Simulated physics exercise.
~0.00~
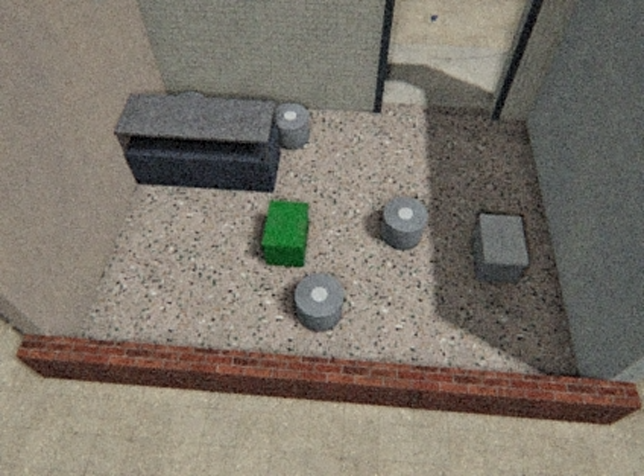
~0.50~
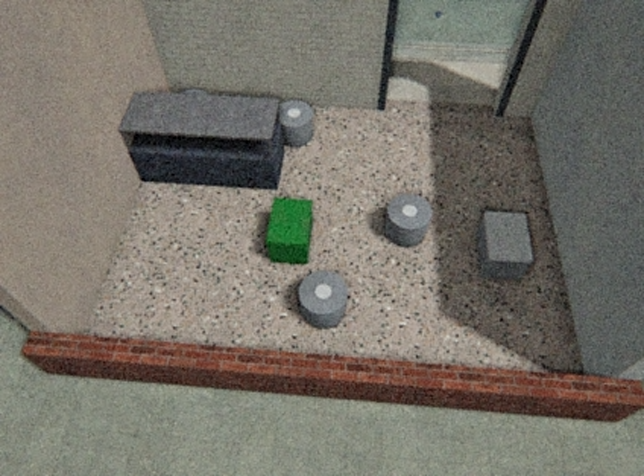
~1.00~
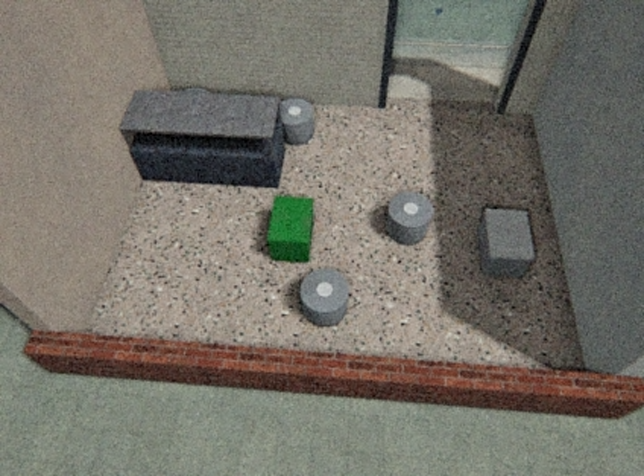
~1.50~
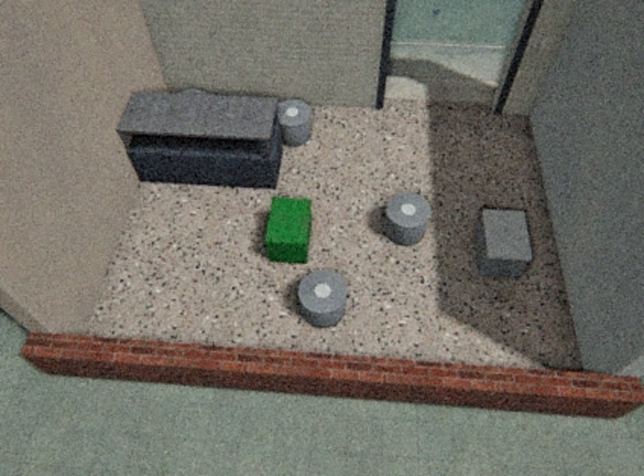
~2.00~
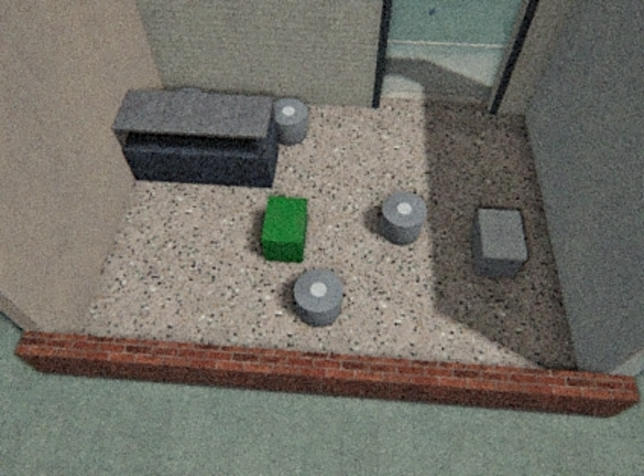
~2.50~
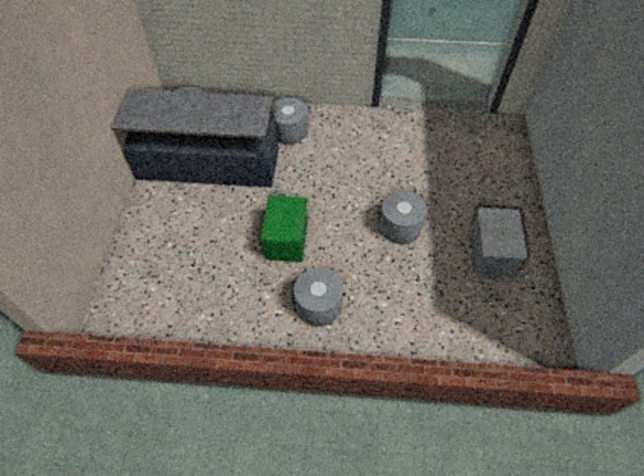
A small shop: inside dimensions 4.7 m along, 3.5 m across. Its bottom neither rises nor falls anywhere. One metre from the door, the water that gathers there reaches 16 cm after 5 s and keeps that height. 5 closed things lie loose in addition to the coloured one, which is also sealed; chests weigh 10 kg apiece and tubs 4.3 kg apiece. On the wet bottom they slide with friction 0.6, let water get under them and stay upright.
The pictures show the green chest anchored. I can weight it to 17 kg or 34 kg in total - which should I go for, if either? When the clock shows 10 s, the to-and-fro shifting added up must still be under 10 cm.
17 kg will do.
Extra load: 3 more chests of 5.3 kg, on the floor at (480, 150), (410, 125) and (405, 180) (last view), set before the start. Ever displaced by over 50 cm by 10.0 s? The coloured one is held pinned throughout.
Result, in turn - exceeds it; exceeds it; exceeds it.
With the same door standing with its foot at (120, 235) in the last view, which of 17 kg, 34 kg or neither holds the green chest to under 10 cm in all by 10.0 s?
Well, then the greater option is needed.
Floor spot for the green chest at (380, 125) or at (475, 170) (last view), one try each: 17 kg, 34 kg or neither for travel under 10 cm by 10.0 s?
The first time the lesser option suffices; the second time the greater option is needed.
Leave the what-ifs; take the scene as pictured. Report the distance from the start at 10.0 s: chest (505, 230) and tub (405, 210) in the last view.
In turn: 100 cm, 250 cm.
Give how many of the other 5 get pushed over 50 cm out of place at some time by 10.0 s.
3.
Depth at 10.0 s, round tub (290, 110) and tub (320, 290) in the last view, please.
Depths: Near 1 cm, then near 5 cm.
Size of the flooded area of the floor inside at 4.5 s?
My estimate is roughly 3.5 m2.
After 3.5 s the green chest would be 0 cm from its start with 17 kg and 0 cm from its start with 34 kg; 0 cm of water round it then.
After 4.5 s the green chest would be 0 cm from its start with 17 kg and 0 cm from its start with 34 kg; 0 cm of water round it then.
After 7.0 s the green chest would be 0 cm from its start with 17 kg and 0 cm from its start with 34 kg; 3 cm of water round it then.
After 10.0 s the green chest would be 0 cm from its start with 17 kg and 0 cm from its start with 34 kg; 4 cm of water round it then.
